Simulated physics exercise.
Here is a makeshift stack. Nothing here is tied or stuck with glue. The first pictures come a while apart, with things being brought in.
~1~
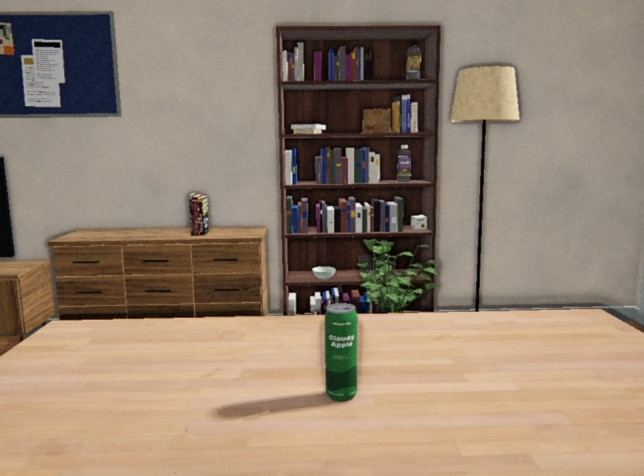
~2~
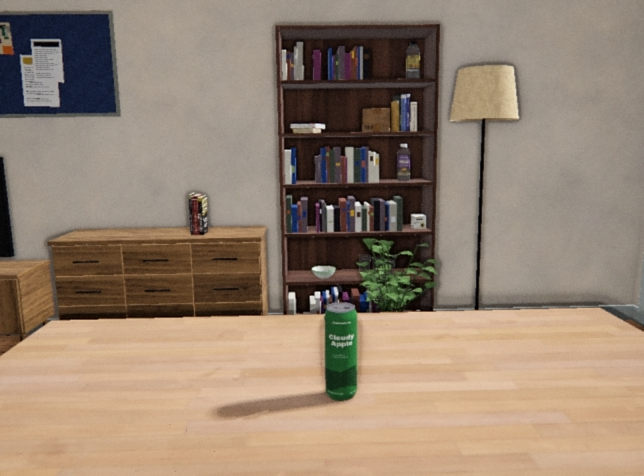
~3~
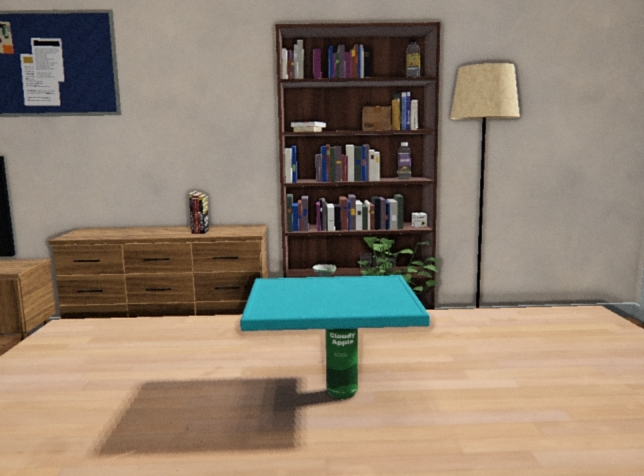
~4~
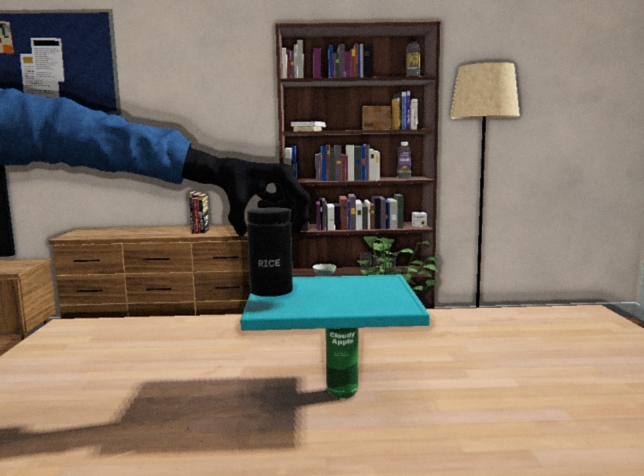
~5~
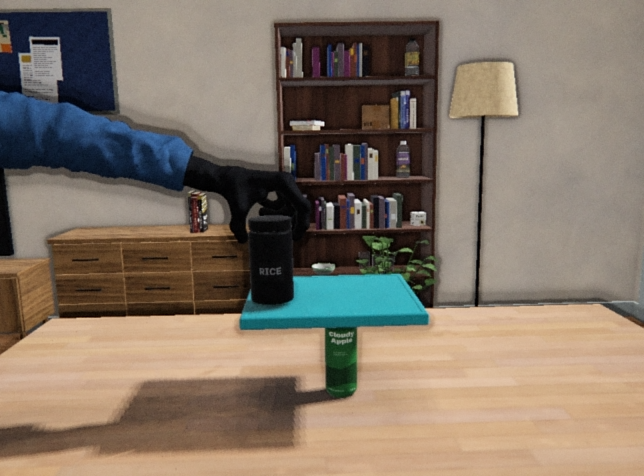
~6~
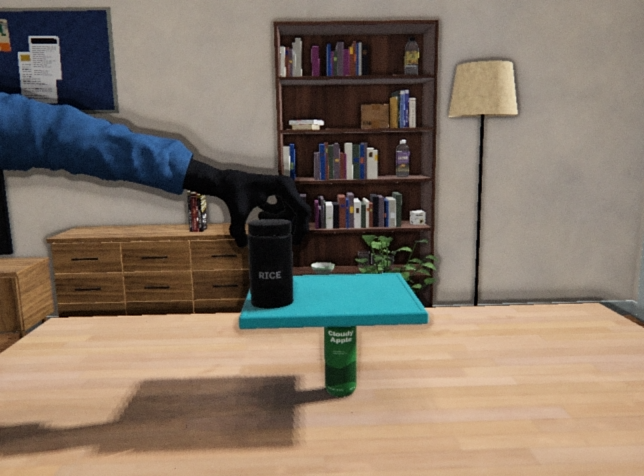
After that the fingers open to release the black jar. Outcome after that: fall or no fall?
Something drops or tips.
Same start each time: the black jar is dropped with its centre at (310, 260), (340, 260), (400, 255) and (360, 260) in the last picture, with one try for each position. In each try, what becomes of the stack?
Try 1: Topples; try 2: Stands; try 3: Topples; try 4: Stands.
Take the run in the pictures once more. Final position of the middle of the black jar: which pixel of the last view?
About (184, 412).
Then, 0.40 s later than the last frame, black jar now fallen; turquoise lid tilted by 61°.
Then, 0.80 s later than the last frame, turquoise lid now fallen; green can tilted by 51°.
When it is over, fallen, turquoise lid, black jar and green can. End places, in pixels of the last picture, black jar near (184, 411). The stack comes apart.
